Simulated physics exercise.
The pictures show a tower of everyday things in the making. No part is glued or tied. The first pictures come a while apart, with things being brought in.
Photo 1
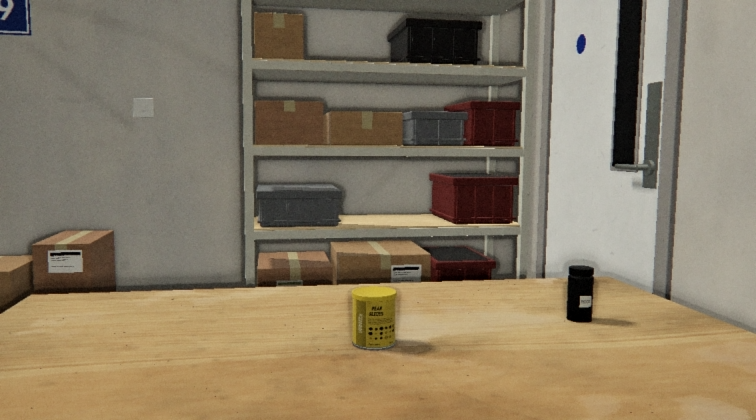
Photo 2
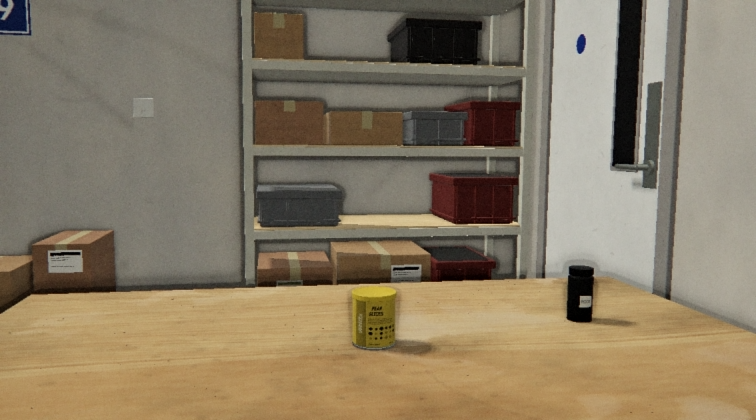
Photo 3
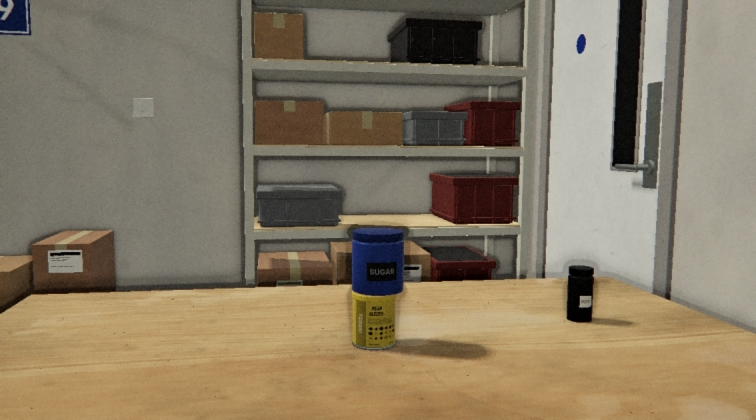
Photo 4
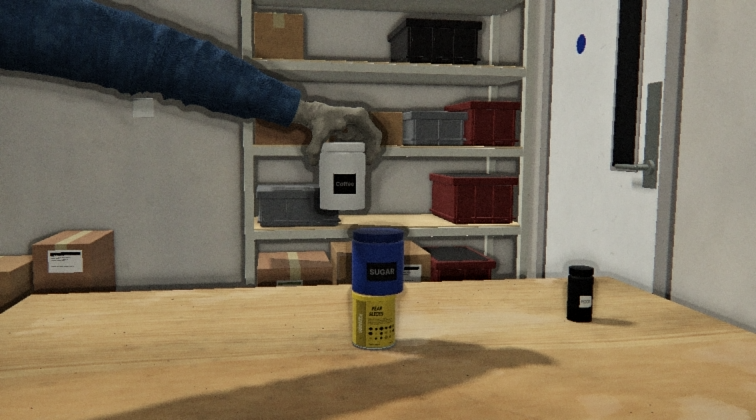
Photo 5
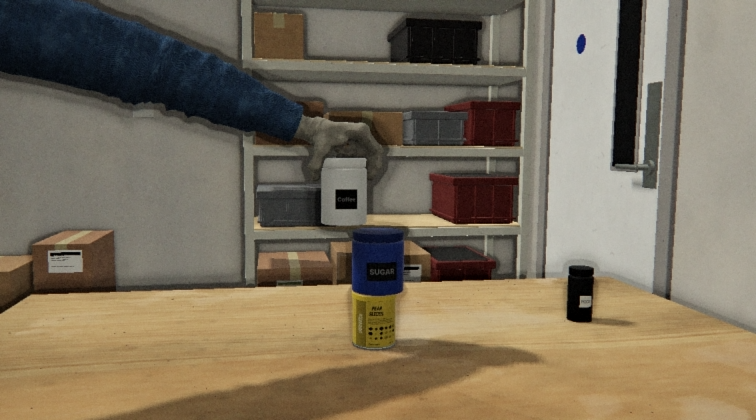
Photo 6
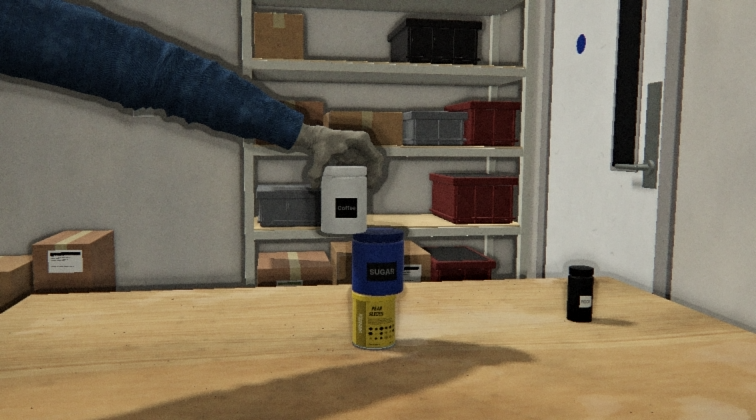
A blue canister labelled sugar appears on top of a yellow tin at the centre of a pale wooden table, while a small black container stands apart to the right. Behind the table, seen from a fixed view across its top, shelves hold cardboard boxes and grey, black and red bins beside a door. A blue-sleeved arm then reaches in from the left, its gloved-looking hand lowering a white jar slightly above the blue one, left of centre.
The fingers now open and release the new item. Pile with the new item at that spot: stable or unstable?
The pile will not stay secure.
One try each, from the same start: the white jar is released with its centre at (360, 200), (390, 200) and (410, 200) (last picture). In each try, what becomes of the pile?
The pile remains standing the first time, remains standing the second time and collapses the third time.
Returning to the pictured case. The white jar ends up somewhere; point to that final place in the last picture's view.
Around (284, 325).
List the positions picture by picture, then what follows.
The last thing is not in view yet; black shaker (580, 294), in the first frame.
The last thing is not in view yet; yellow tin (374, 317), in the second frame.
The last thing is not in view yet; blue jar (378, 260), in the third frame.
Still above its spot; white jar (342, 175); black shaker (580, 294), in the fourth frame.
Still above its spot; white jar (344, 190); yellow tin (374, 317), in the fifth frame.
In place under the hand; white jar (344, 199); blue jar (378, 260), in the sixth frame.
Then, 0.30 s on from there, white jar now fallen.
Then, 0.40 s on from there, things are still on the move.
Then, 0.50 s on from there, as before.
Then, 1.60 s on from there, nothing new.
In the end, fallen, white jar; the other 3 unmoved. At the end, from the last picture's camera, white jar near (284, 325). The pile gives way.
